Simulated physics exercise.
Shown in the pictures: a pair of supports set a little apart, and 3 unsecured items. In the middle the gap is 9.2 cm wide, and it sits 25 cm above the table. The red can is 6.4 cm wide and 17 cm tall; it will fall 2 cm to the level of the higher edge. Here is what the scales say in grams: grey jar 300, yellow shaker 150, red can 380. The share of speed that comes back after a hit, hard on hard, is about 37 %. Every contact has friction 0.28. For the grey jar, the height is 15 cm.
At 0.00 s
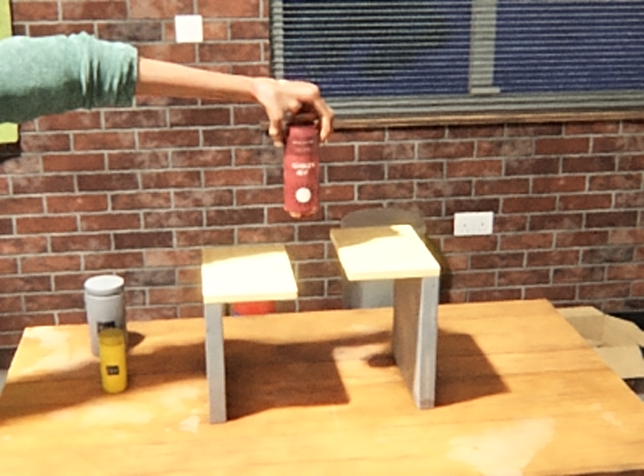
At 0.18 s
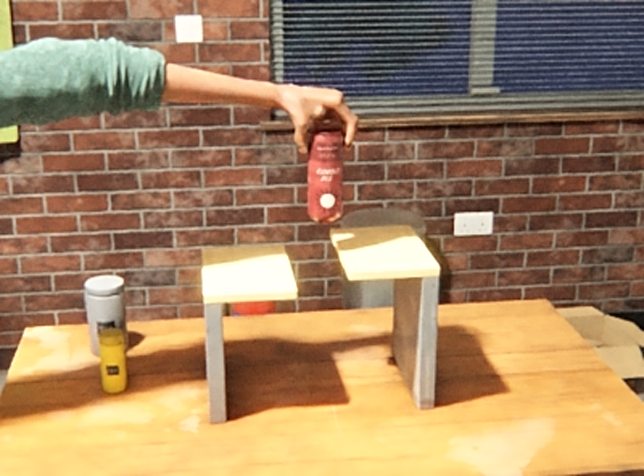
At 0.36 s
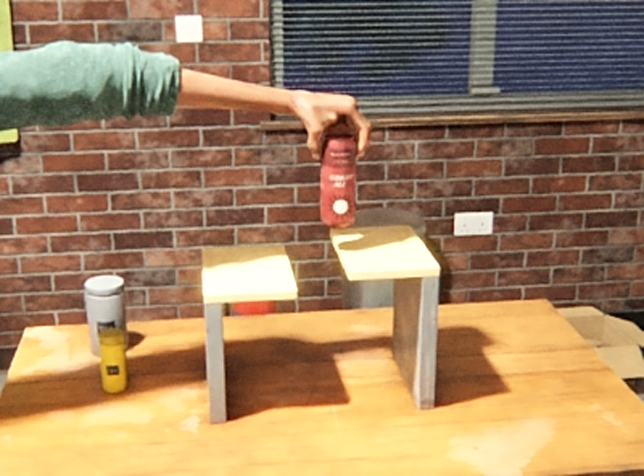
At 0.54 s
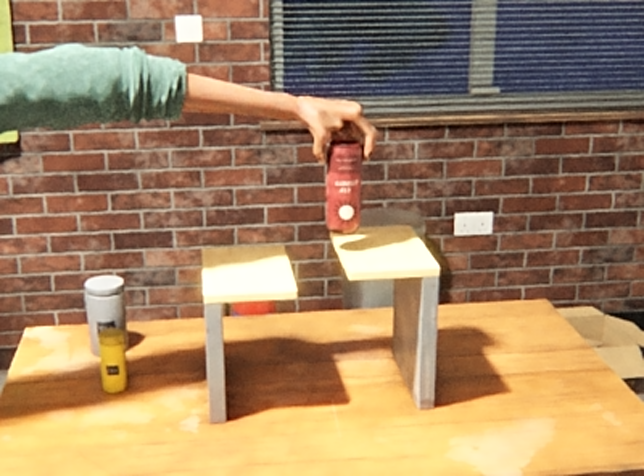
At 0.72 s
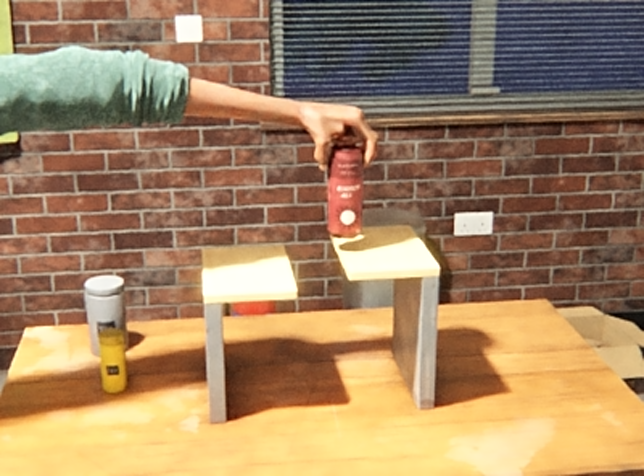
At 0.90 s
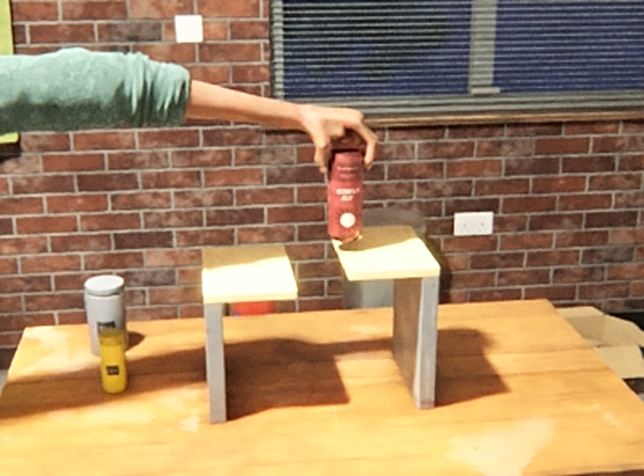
A hand reaching from the left in a green sleeve carries a red can rightward and slightly down, then slows and lowers it to the left edge of the right-hand support, still gripping its top. The fixed view faces a wooden table before a brick wall and a window with blinds. Two grey supports with pale yellow tops stand apart, with a grey jar and yellow shaker at left.
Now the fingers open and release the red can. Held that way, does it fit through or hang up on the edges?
Held up.
After 1.10 s, red can slid 2 cm near (345, 205).
After 1.30 s, red can resting near (345, 205).
At rest (2.0 s), all 3 in place, give or take 4 cm. Seen from the same camera at the end, red can near (345, 206). The can lodges.
